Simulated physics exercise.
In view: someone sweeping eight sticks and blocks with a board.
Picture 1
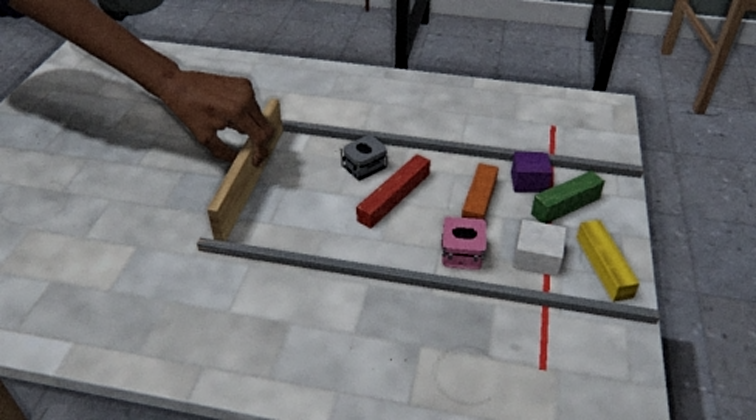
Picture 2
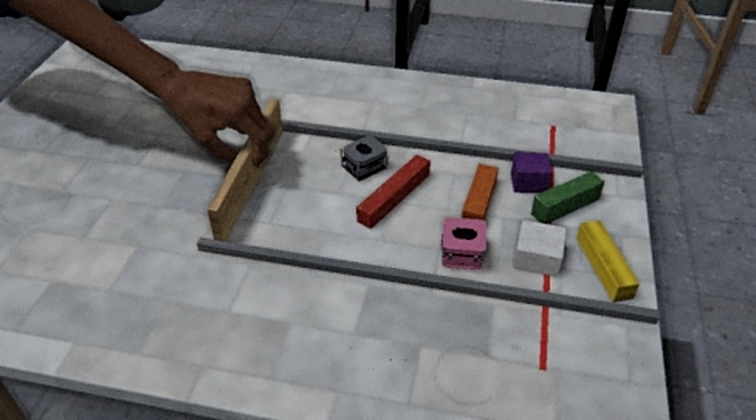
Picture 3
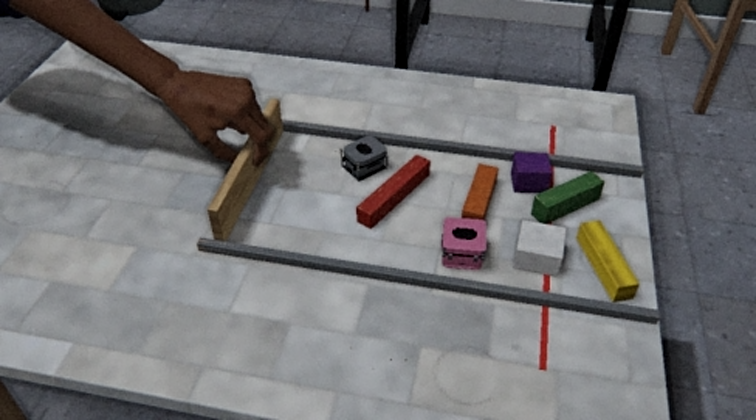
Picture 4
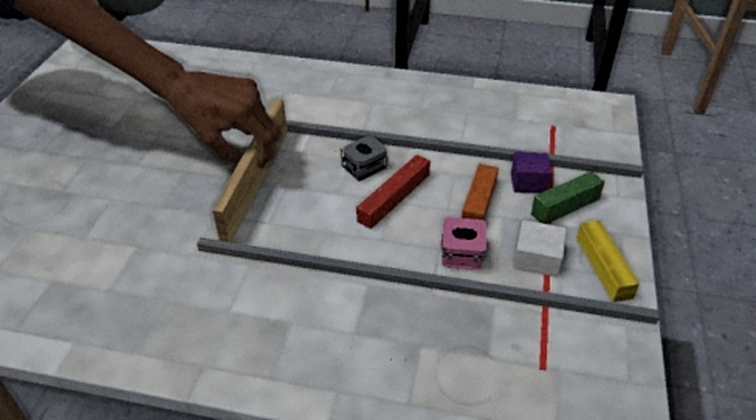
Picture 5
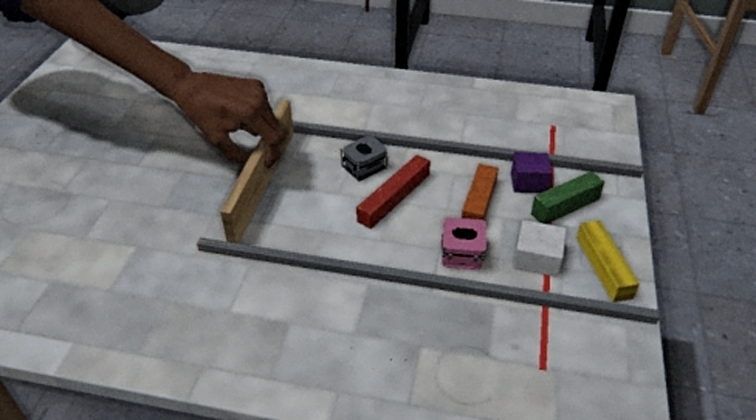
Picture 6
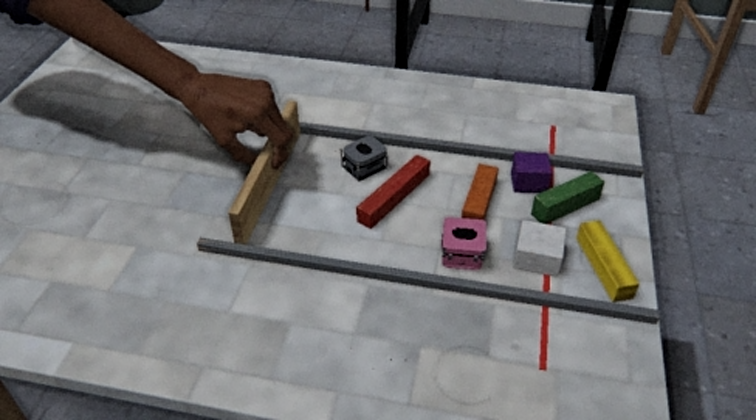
On a pale tiled tabletop, a hand holds a wooden board upright between two grey rails, at first nearly still, then slides it slightly right toward colored sticks and blocks, which stay in place around a red line.
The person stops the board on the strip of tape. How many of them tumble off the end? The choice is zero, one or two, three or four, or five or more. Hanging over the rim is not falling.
Outcome: The number that fall off is one or two.
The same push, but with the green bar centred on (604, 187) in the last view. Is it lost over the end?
Then it stays on.
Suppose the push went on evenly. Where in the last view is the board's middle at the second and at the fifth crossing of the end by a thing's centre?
About (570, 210), then (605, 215).
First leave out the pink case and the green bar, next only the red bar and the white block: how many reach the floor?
The counts: 0 and 0.
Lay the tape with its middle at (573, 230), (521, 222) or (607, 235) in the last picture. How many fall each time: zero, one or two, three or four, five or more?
For each place: 1 or 2; no fall at all; five or over.
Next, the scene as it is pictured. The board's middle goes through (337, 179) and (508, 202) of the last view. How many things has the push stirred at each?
At the one place 1, at the other 8.
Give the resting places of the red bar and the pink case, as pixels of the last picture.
Near (578, 218) and (579, 271).
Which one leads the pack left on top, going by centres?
Foremost is the green bar.
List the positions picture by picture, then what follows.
Yellow stick (606, 259); green bar (568, 198); white block (540, 248); board (249, 166); tape (549, 226), in the first picture.
Green bar (568, 198); purple block (531, 173), in the second picture.
White block (540, 248); grey case (365, 158), in the third picture.
Yellow stick (606, 260); orange bar (480, 195), in the fourth picture.
Green bar (568, 198); pink case (463, 244), in the fifth picture.
Yellow stick (606, 260); green bar (568, 198); white block (540, 248); board (268, 169); tape (549, 226), in the sixth picture.
Soon after, none off yet; yellow stick at rest near (606, 260); green bar at rest near (568, 198); white block at rest near (540, 248).
In the end, the number that fall off is one or two; gone, yellow stick.
